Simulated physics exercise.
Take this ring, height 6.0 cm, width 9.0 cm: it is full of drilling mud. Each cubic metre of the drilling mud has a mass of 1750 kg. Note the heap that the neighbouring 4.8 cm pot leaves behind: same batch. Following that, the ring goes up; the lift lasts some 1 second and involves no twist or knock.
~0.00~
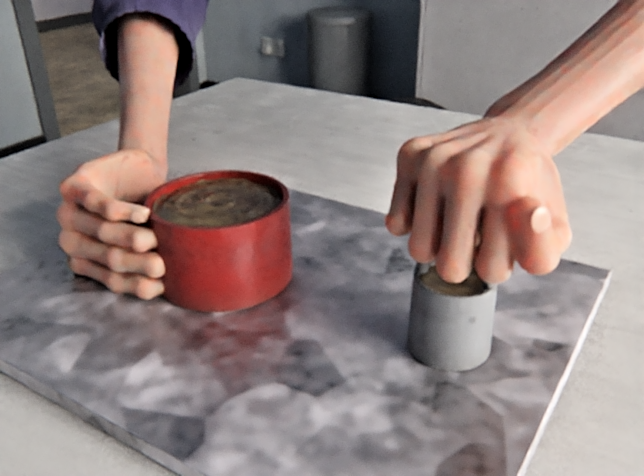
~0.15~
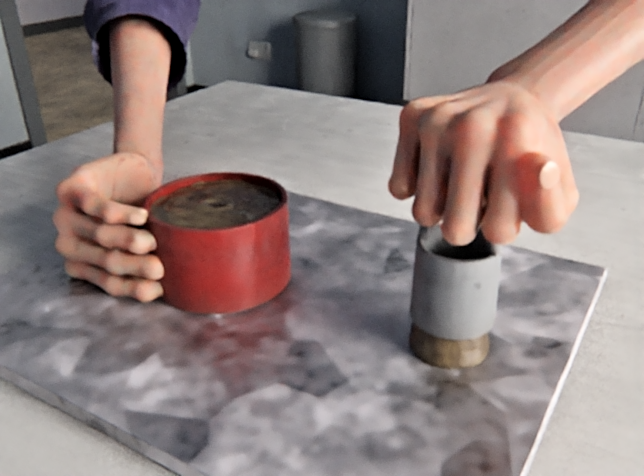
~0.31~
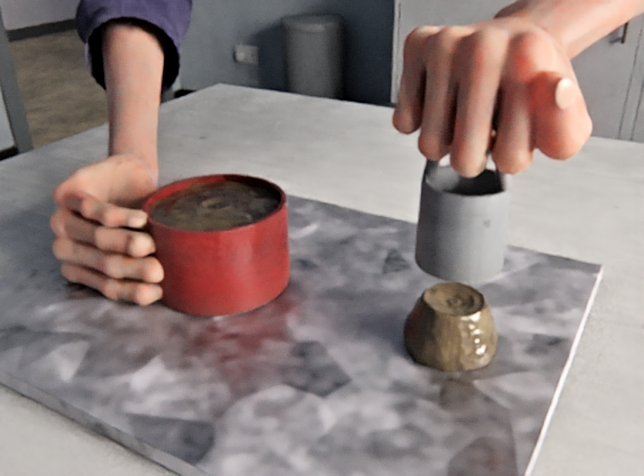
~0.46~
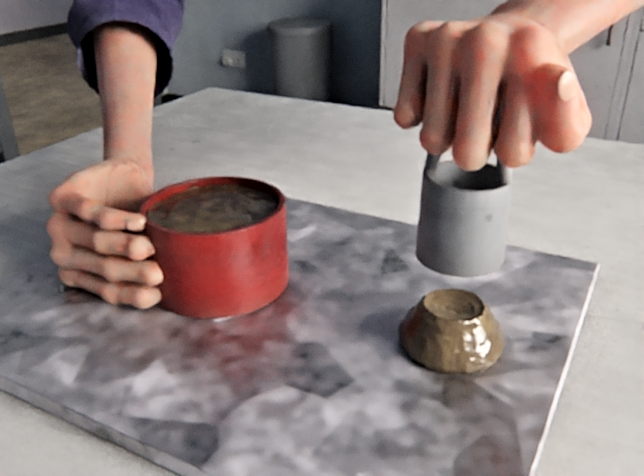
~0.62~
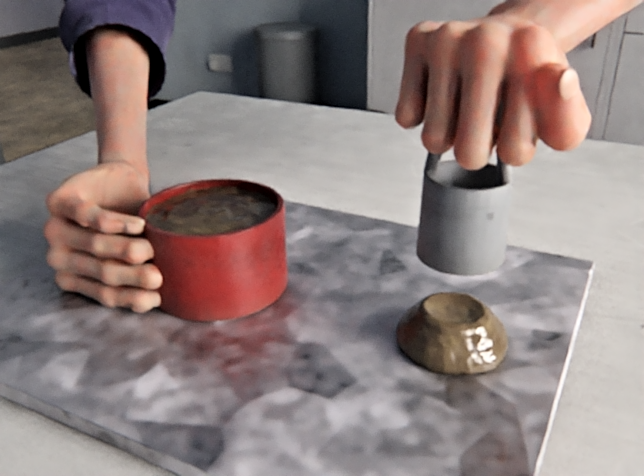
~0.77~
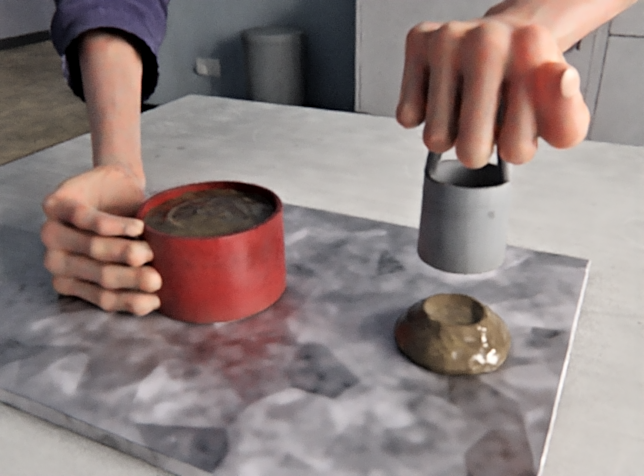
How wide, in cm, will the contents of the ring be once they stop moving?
Roughly 17.0 cm.
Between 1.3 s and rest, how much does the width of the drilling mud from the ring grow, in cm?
I'd say around 4.5 centimetres.
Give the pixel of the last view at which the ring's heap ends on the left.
(95, 306).
After 1.0 s, the ring is up 1.2 cm; the drilling mud has come down 0.1 cm to 5.9 cm and is 9.5 cm wide.
After 1.3 s, the ring is up 4.0 cm; the drilling mud has come down 1.6 cm to 4.4 cm and is 12 cm wide.
After 1.5 s, the ring is up 5.9 cm; the drilling mud has come down 2.5 cm to 3.5 cm and is 14 cm wide.
After 1.8 s, the ring is clear; the drilling mud has come down 3.0 cm to 3.0 cm and is 15 cm wide.
After 4.1 s, at rest, the ring is clear; the drilling mud has come down 3.5 cm to 2.5 cm and is 17 cm wide.
